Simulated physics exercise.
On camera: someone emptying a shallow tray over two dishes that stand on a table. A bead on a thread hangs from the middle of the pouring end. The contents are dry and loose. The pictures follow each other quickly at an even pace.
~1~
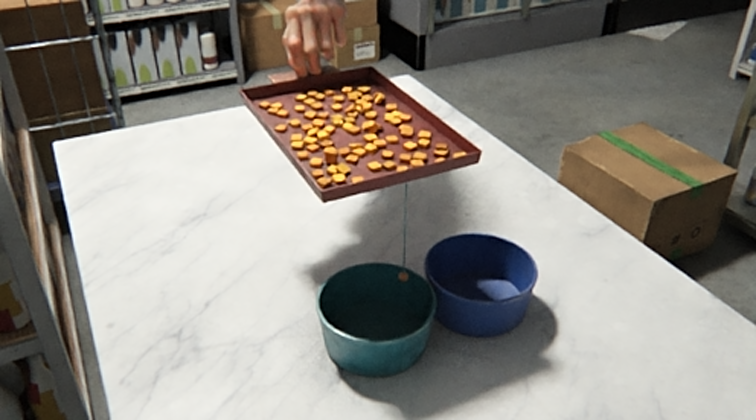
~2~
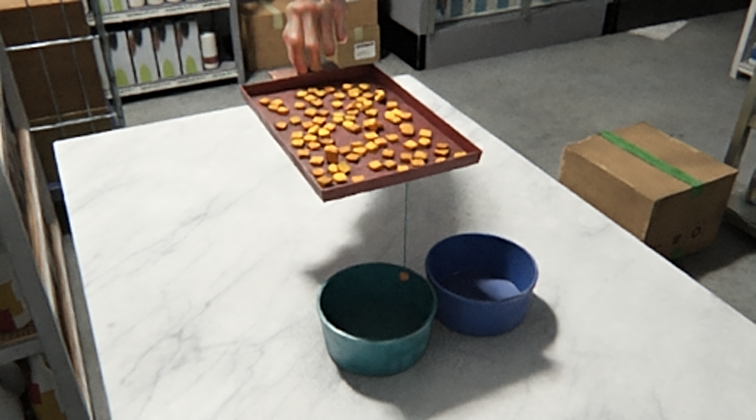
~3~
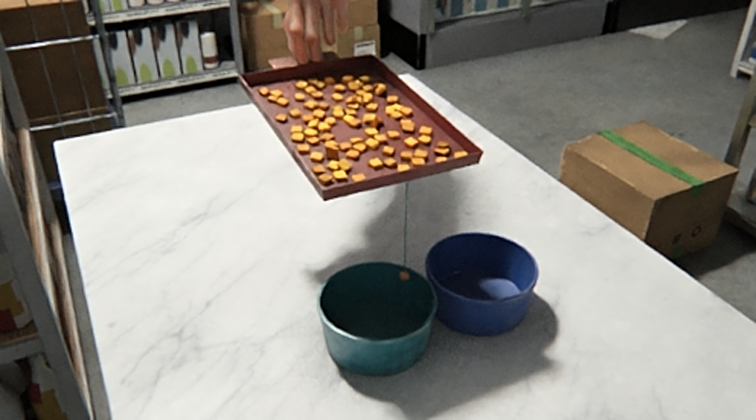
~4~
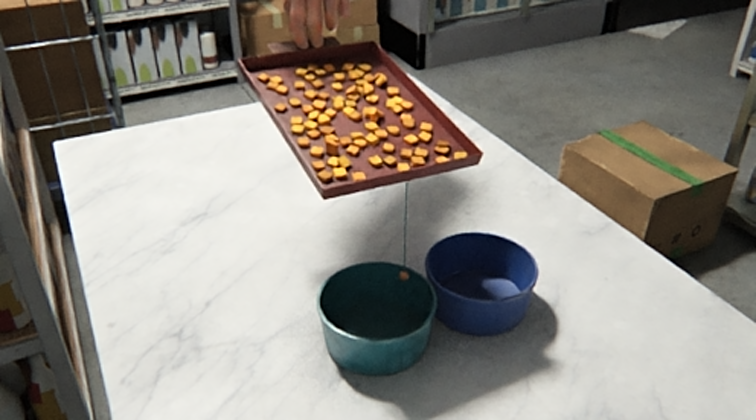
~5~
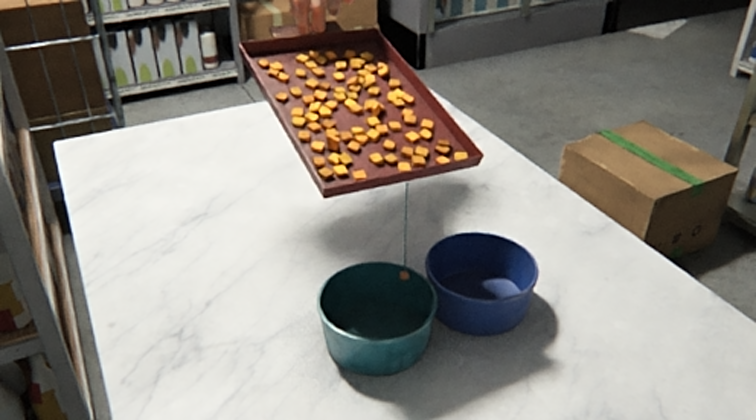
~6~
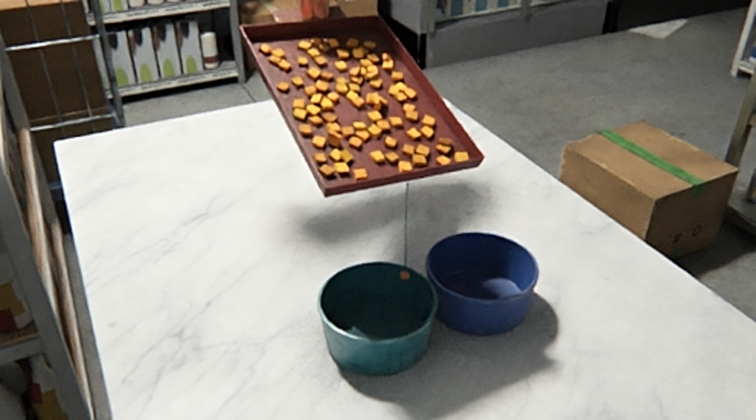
Dark red tray of small orange-brown pieces tilting steadily as a hand raises its far end above teal and blue bowls.
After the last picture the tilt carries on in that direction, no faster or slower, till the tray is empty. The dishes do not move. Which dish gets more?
The right-hand dish gets more.
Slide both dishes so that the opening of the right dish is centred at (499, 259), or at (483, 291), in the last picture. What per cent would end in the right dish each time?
The first gives 30 %, the second 70 %.
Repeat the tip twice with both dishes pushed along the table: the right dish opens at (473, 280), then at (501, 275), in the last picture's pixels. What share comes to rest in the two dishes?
The first gives 80 %, the second 90 %.
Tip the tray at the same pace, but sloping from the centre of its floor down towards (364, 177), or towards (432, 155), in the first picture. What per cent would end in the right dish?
Roughly 0 per cent, and 90 per cent.
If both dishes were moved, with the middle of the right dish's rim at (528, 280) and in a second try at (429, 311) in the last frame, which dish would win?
First the left dish, then the right-hand dish.
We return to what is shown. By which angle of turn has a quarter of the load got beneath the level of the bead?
Around 110° of tilt.
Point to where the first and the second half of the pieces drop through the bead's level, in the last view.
The first part at (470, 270); the rest at (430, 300).
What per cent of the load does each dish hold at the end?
The left dish has 20 per cent, the right dish has 50.
Soon, tray tipped steeply; nearly all on the tray; a stray few in the air.
A while on, tray tipped past a quarter turn; nearly all on the tray; a stray few in the left dish; a stray few in the right dish; a stray few outside both; a stray few in the air.
Towards the end, tray tipped past a quarter turn; about a quarter in the left dish; about half in the right dish; about a third outside both.
Finally, tray tipped past a quarter turn; about a quarter in the left dish; about half in the right dish; about a third outside both.
